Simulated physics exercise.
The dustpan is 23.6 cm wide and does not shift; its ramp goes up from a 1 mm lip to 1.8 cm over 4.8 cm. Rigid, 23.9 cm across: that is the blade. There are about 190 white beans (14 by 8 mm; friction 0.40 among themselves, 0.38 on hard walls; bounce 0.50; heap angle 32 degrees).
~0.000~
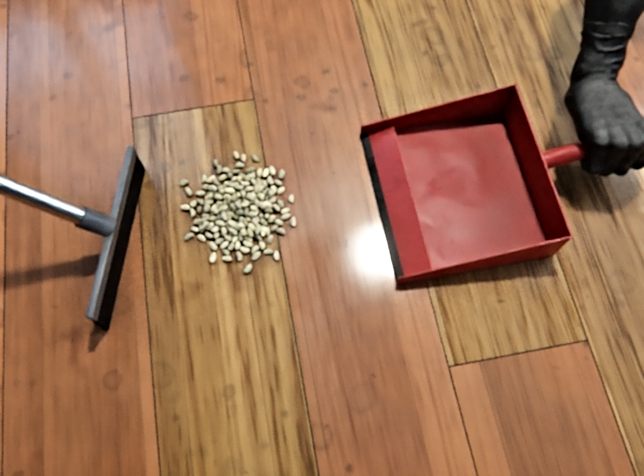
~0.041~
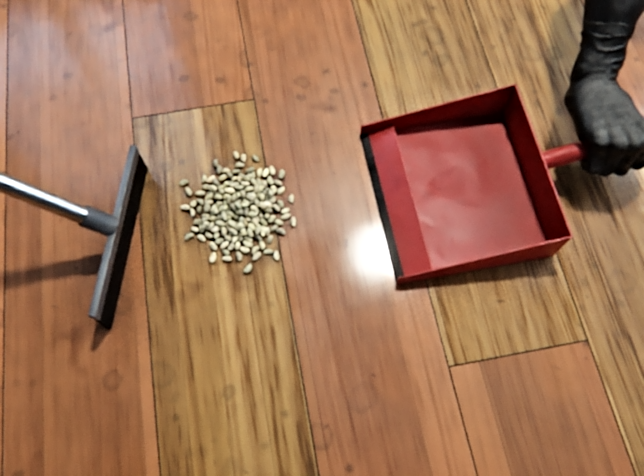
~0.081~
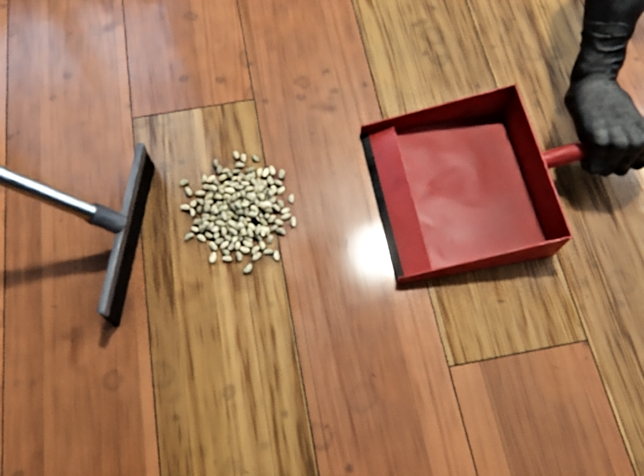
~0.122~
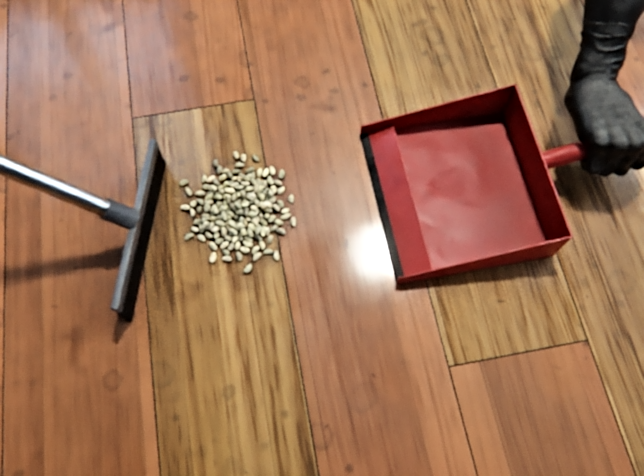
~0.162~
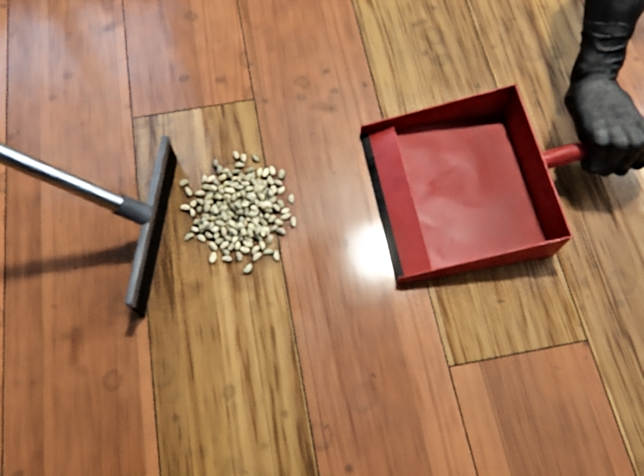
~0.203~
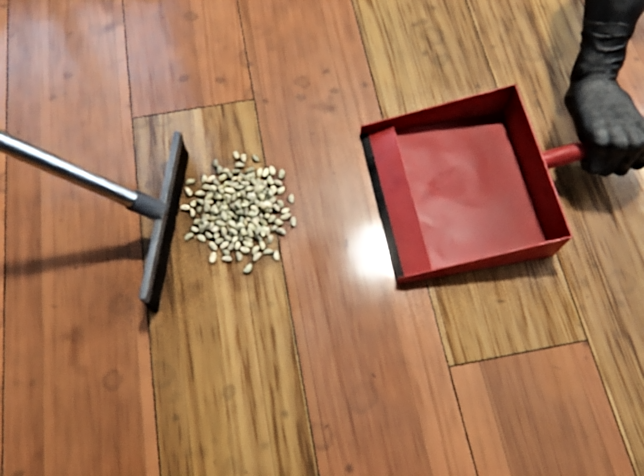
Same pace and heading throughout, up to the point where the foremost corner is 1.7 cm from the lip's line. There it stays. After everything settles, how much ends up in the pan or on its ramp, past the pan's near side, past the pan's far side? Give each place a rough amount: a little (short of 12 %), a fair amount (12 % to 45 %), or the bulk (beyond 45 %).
In the pan or on its ramp: A little; past the pan's near side: A little; past the pan's far side: A little.
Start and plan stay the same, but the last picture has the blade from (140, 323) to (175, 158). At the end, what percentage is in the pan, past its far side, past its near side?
Pan 20; far 0; near 10.
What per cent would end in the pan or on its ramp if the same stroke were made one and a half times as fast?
In that case close to 10 per cent.
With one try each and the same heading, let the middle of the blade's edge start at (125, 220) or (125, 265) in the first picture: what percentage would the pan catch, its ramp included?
Some 5 and 15 per cent.
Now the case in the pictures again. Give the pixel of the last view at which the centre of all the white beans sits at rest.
When it all comes to rest, the middle is near (357, 191).
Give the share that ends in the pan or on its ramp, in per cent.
About 5 per cent.
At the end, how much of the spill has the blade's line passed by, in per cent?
Around 5 per cent.
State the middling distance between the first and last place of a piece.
I'd say close to 18 cm.
Then, at 0.48 s, middle of the blade 17 cm from the lip; 0 % over the lip, far side 5 %, near side 0 %.
After 0.66 s, middle of the blade 10 cm from the lip; 0 % over the lip, far side 5 %, near side 0 %.
Then, at 0.97 s, middle of the blade 5 cm from the lip; 5 % over the lip, far side 5 %, near side 5 %.
By 2.1 s all is still; pan 5 %, near side 5 %, far side 5 %, in front of the lip or behind the blade 80 %.
